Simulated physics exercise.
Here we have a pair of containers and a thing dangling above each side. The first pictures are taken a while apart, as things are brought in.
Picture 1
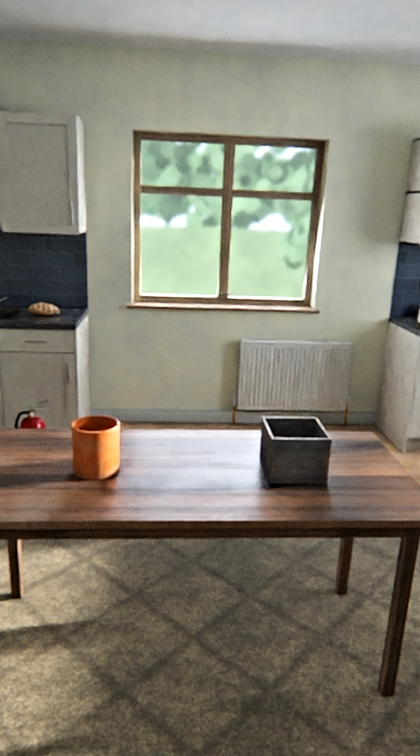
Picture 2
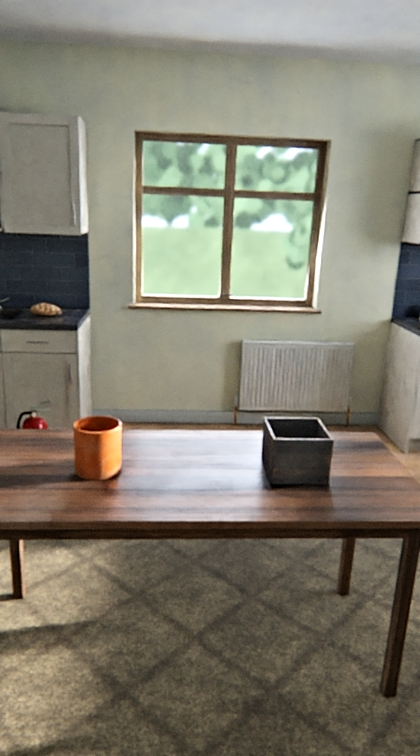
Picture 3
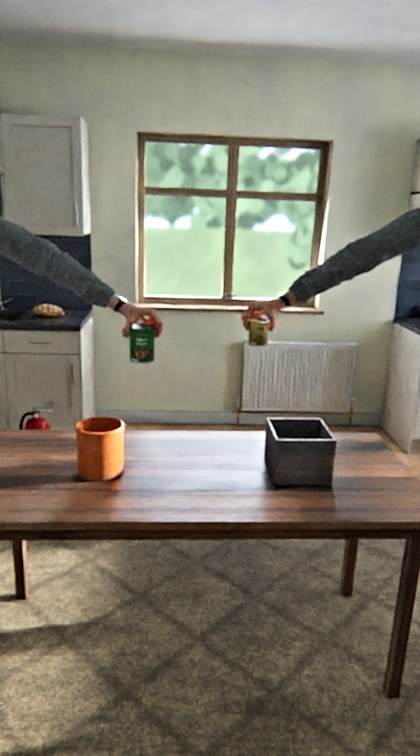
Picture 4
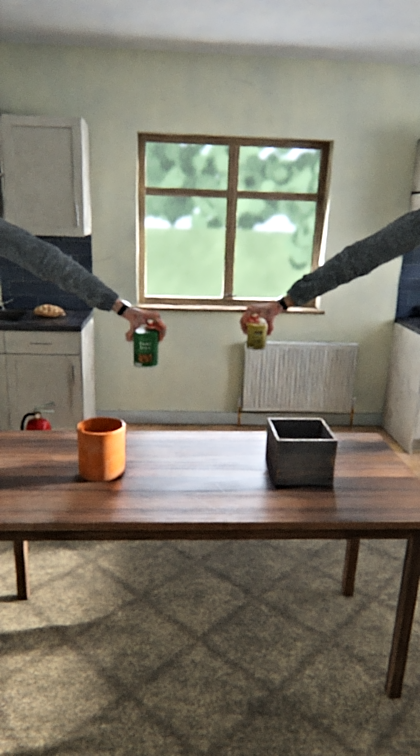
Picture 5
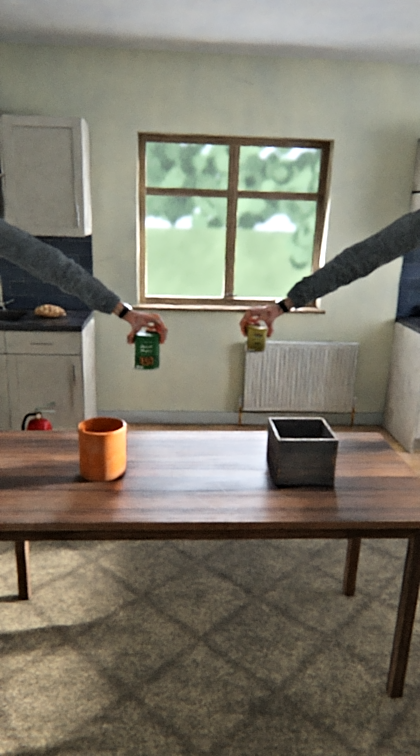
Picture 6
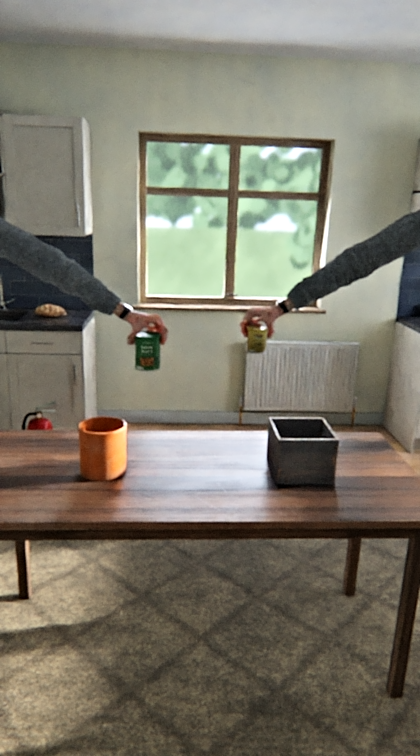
Two hands bring in a green tin and a yellow tin and hold them above a table.
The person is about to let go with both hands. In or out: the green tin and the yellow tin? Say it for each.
In the end the green tin ends up outside, the yellow tin ends up outside.
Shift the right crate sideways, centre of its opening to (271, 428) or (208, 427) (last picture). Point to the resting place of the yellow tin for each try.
It ends around (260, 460) and (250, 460).
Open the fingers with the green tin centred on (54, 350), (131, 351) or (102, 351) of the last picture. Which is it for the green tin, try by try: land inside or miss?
One after another: It is not caught; is not caught; goes in.
Then, 0.20 s on from there, green tin on its way down near (147, 388); yellow tin on its way down near (255, 376).
Then, 0.32 s on from there, green tin on its way down near (147, 457); yellow tin on its way down near (251, 446).
In the end, the green tin misses, near (147, 456); the yellow tin misses, near (250, 461).
